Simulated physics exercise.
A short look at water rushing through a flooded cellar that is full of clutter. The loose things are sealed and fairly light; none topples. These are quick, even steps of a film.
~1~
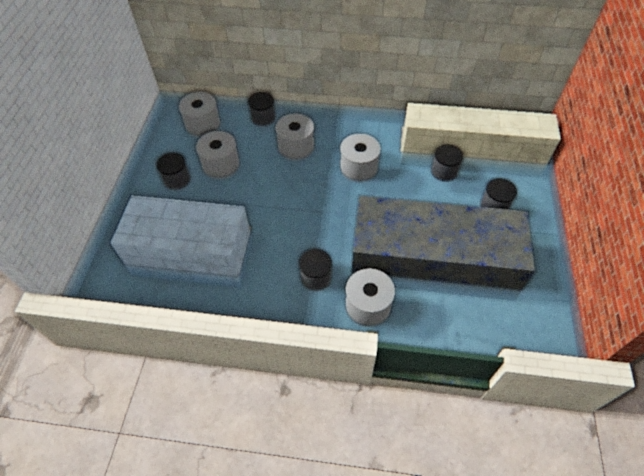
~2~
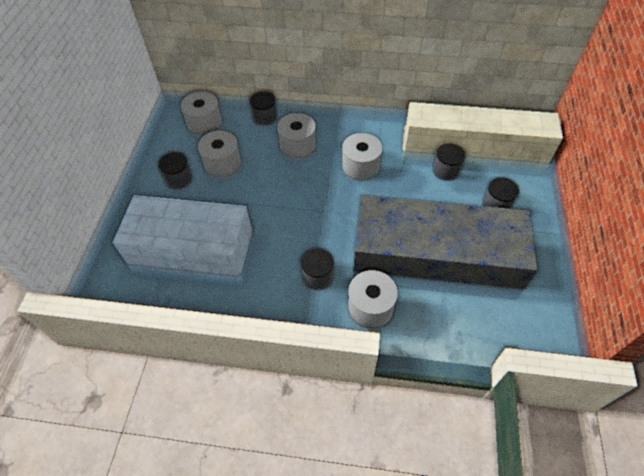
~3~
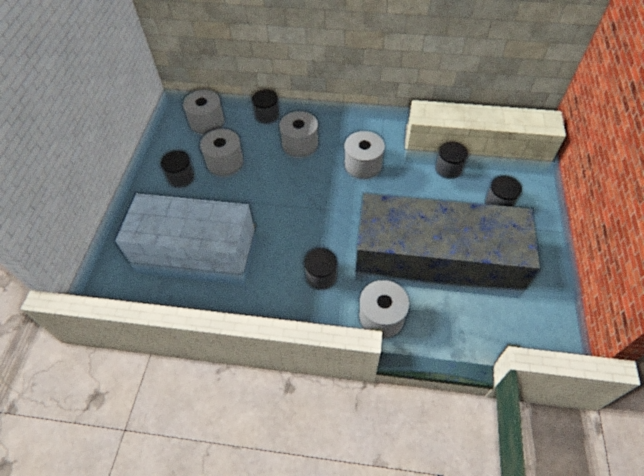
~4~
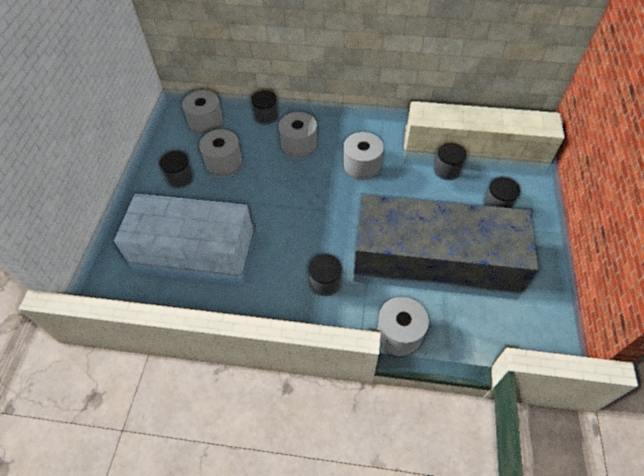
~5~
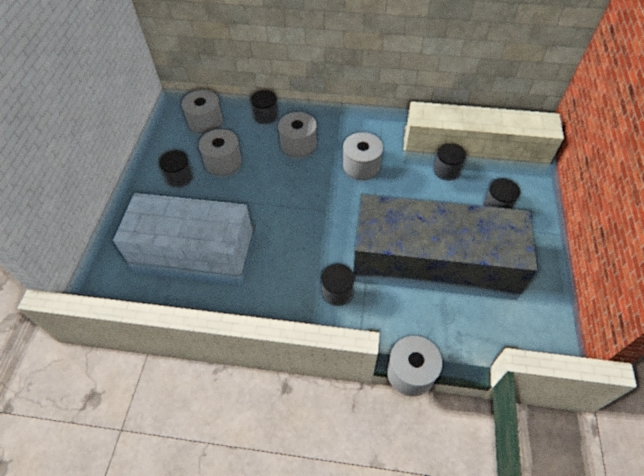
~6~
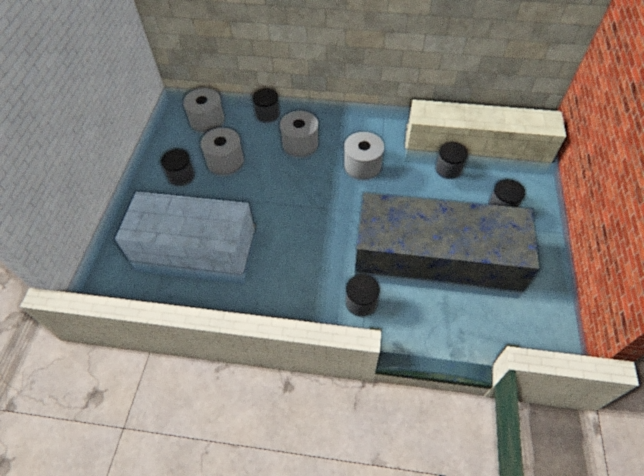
To begin with, pale and dark round pails stand among blocks in a shallow pool of blue water, and a green gate in the front wall swings open. The nearest pale pail then drifts through the gap and out of view, while a dark one behind it slides a little toward the right.
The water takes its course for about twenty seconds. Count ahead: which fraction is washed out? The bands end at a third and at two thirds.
That comes to one to two thirds.
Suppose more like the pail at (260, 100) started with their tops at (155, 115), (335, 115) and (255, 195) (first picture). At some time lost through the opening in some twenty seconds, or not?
In turn: Still in, left behind, carried outside.
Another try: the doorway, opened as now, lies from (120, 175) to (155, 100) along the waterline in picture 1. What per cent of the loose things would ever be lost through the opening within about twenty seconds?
Some 90 per cent.
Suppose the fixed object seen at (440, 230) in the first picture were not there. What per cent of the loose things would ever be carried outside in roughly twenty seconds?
Near 50 in a hundred.
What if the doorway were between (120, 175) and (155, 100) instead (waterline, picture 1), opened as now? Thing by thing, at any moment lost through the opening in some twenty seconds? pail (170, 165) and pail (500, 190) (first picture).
One after the other: Out, no.
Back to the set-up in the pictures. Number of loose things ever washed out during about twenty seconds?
That makes 4.
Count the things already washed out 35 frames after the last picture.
It comes to 4.
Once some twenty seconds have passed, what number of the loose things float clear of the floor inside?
6 of them.
A moment on, 2 of 10 are out; 8 afloat.
Next, 3 of 10 are out; 7 afloat.
Later, 4 of 10 are out; 6 afloat.
In the end, 4 of 10 are out; 6 afloat.
